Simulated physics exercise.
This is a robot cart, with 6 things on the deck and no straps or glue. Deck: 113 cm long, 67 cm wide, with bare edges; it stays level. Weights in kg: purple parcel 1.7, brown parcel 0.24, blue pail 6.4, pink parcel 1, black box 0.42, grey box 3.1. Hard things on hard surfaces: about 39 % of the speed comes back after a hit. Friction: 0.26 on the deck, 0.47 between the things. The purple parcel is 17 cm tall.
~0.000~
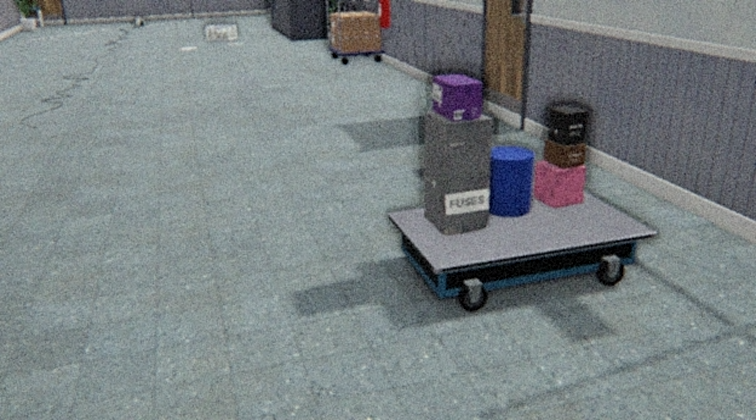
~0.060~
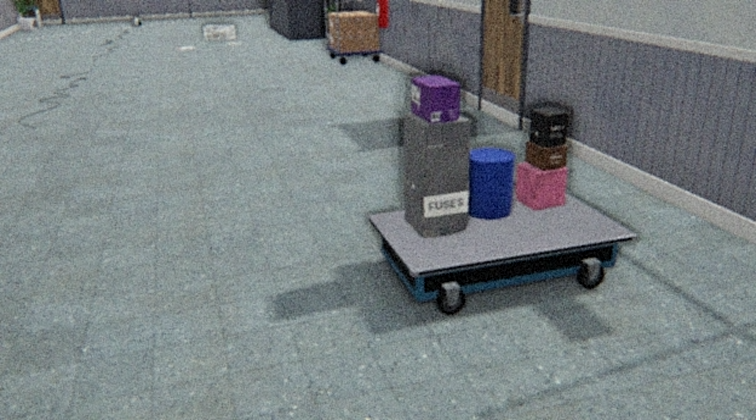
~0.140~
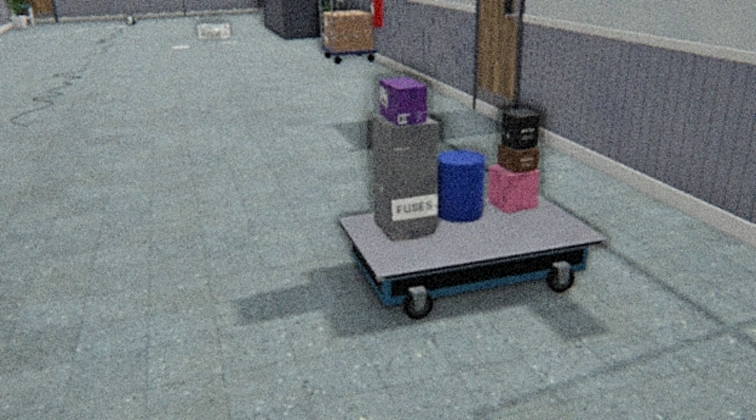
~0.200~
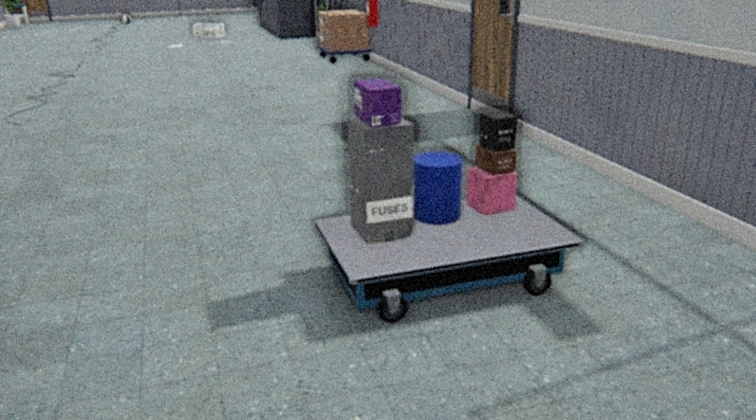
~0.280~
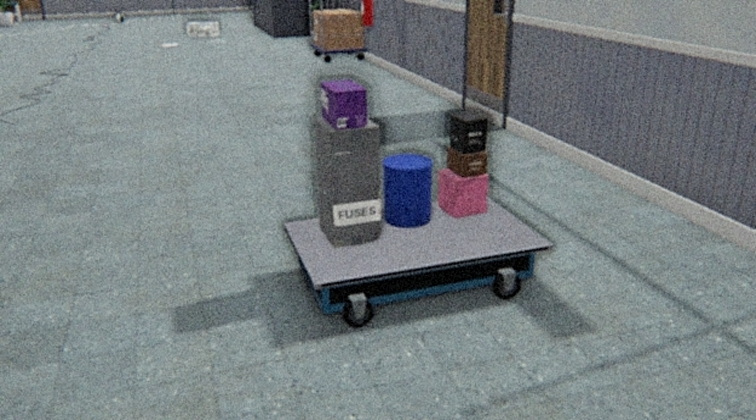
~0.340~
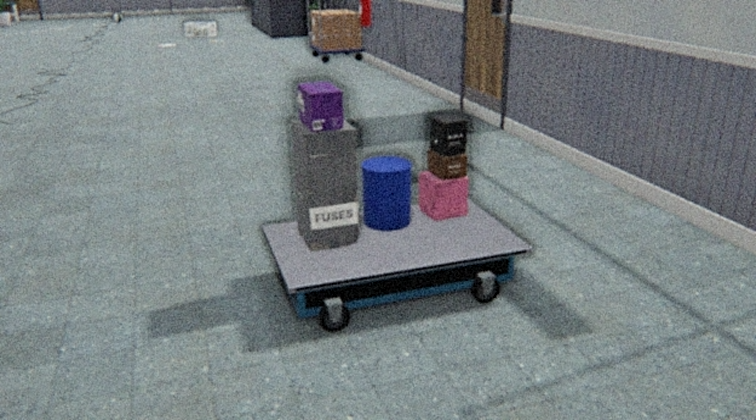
A flat cart carrying a tall grey box marked "FUSES" with a purple parcel on top, a blue pail, and a small stack of pink, brown and black boxes rolled steadily leftward across the tiled floor.
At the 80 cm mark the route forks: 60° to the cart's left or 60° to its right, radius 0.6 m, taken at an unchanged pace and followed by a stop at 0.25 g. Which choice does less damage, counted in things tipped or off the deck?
Turn right.
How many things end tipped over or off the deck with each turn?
Left: 6; right: 2.
Turning left. At 0.94 s, cart has run 160 cm, turned 57°; purple parcel, brown parcel, blue pail, pink parcel, black box and grey box now off the deck.
After 1.44 s, cart has run 223 cm, turned 60°.
In the end (2.2 s), off the deck, purple parcel, brown parcel, blue pail, pink parcel, black box and grey box.
Turning right instead, purple parcel and grey box tipped over or off the deck, 2 of 6 in all.
